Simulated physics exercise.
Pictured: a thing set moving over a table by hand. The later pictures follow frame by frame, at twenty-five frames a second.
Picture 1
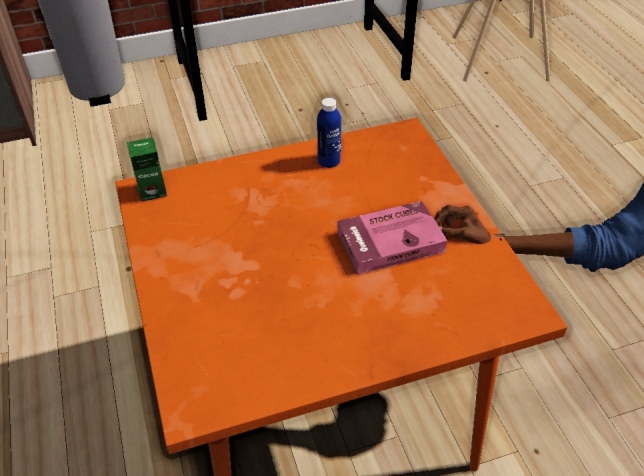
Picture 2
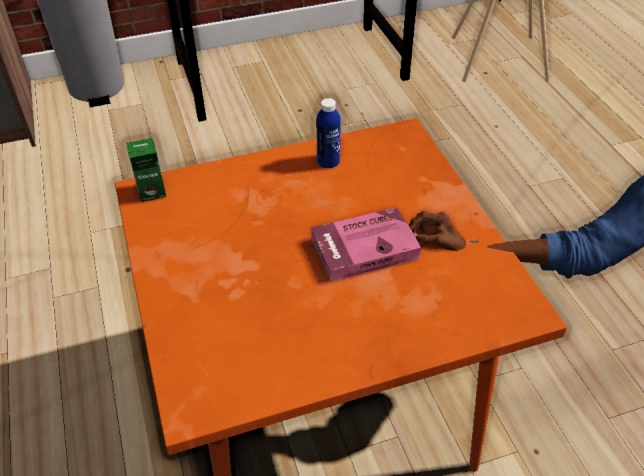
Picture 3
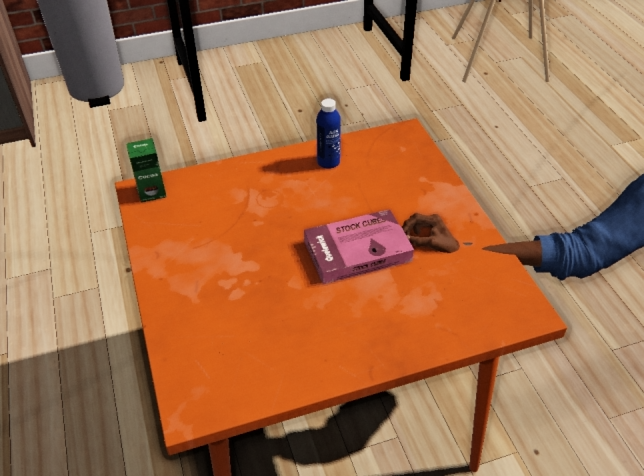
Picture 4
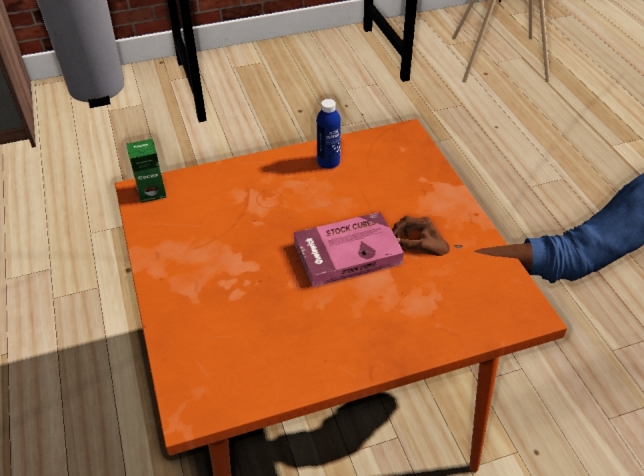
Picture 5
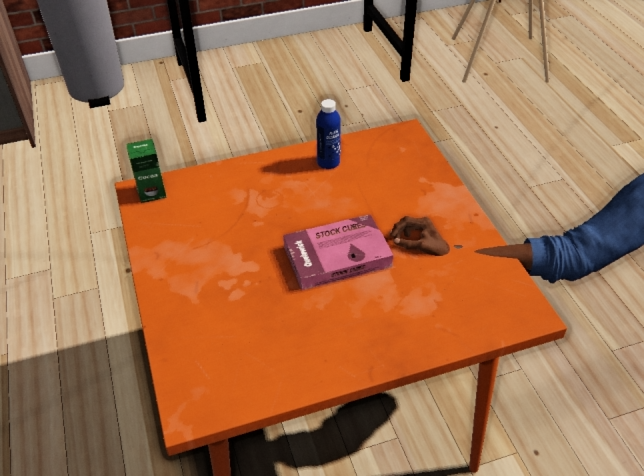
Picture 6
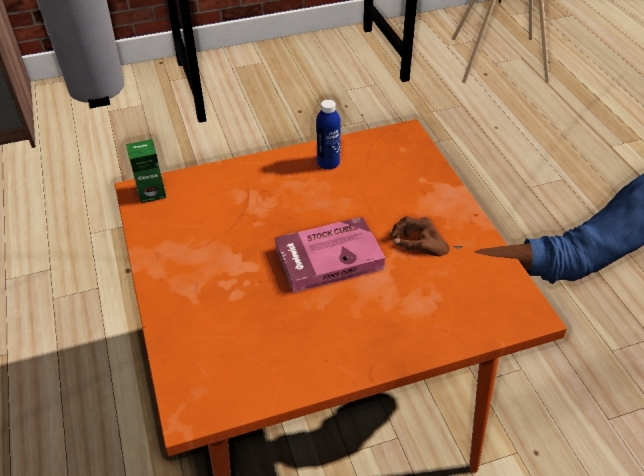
A hand and blue-sleeved forearm reach in from the right over an orange table on a pale wooden floor, seen from a fixed, raised view with a brick wall behind. A pink stock cube packet lies near the table's middle, with a blue white-capped bottle behind it and a green box at the back left corner. The hand pushes the packet leftward, then stays almost still while the packet slides slightly farther left, opening a small gap.
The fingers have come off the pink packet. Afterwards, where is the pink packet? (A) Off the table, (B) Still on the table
B, still on the table.
Then, 0.10 s on from there, pink packet shifted a little near (320, 256).
Then, 0.30 s on from there, pink packet resting near (320, 256).
In the end, moved from the start, pink packet. At the end, from the last picture's camera, pink packet near (320, 256).
